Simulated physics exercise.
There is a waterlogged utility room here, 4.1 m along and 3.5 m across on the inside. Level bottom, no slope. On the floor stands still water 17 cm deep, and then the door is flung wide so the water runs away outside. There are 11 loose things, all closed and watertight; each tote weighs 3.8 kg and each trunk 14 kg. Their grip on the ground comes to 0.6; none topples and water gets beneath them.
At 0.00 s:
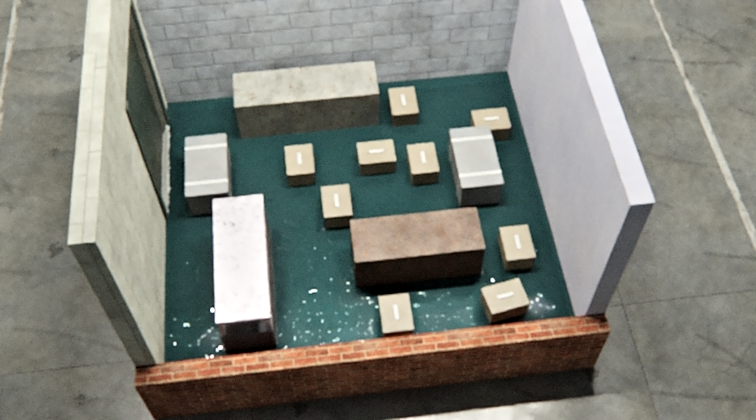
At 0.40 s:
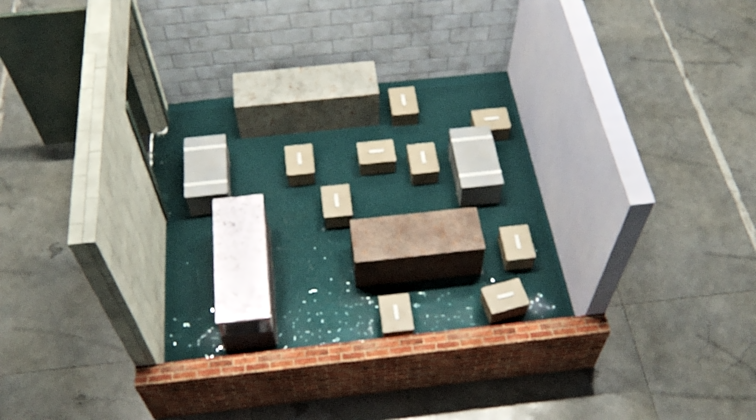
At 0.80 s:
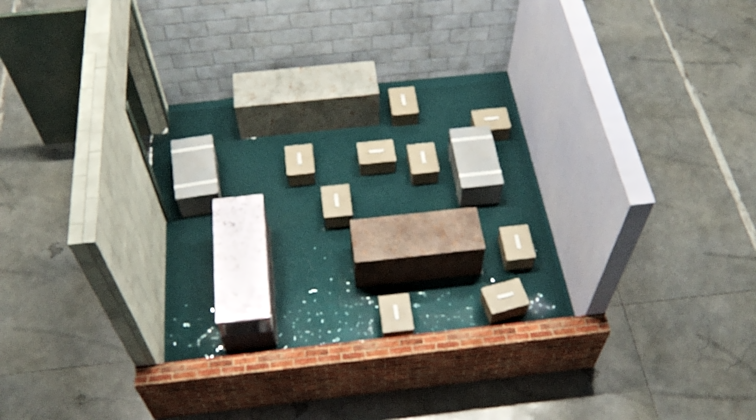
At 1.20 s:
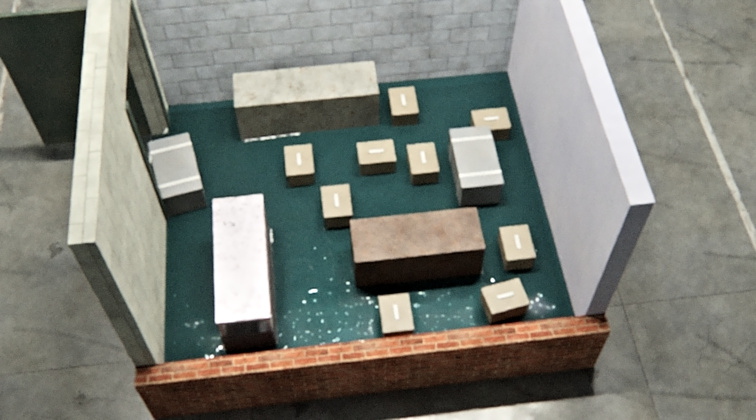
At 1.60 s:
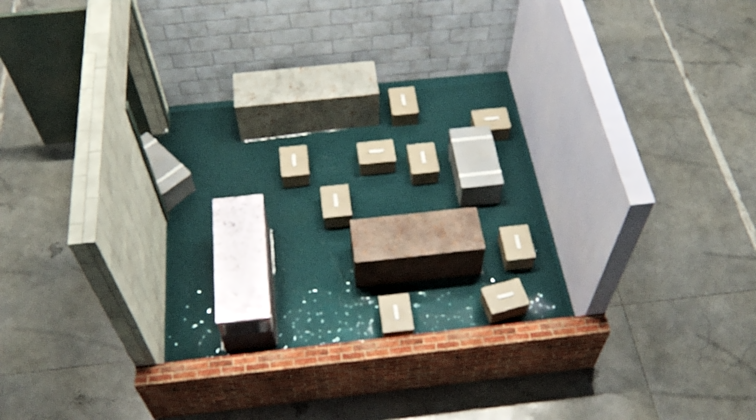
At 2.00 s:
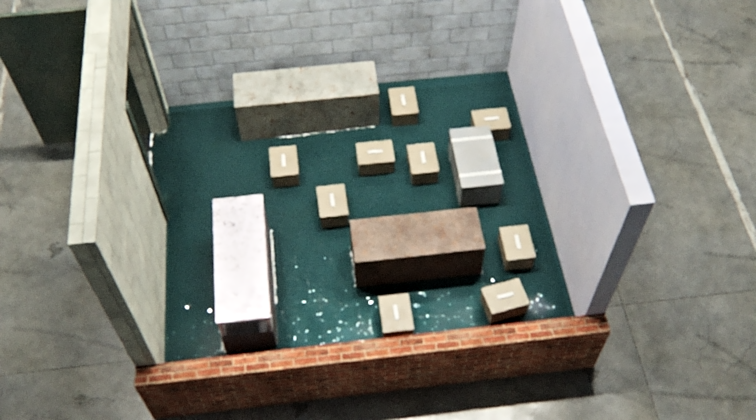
A dark door opens at left, a grey box drifts out, then small boxes edge left.
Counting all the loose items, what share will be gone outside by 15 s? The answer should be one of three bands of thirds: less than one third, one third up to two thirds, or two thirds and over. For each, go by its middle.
It falls in the band one third up to two thirds.
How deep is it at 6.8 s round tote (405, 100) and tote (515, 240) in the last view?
First about 13 cm, second about 11 cm.
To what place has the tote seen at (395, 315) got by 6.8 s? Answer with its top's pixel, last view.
It should be close to pixel (325, 318).
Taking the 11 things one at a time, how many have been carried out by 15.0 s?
That would be 5 of them.
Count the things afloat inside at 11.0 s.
Count: 7.
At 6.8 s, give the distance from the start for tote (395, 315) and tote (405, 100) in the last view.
In order: 80 cm and 20 cm.
After 3.0 s 1 of 11 are out; 10 afloat.
After 6.8 s 3 of 11 are out; 8 afloat.
After 11.0 s 4 of 11 are out; 7 afloat.
After 15.0 s 5 of 11 are out; 6 afloat.
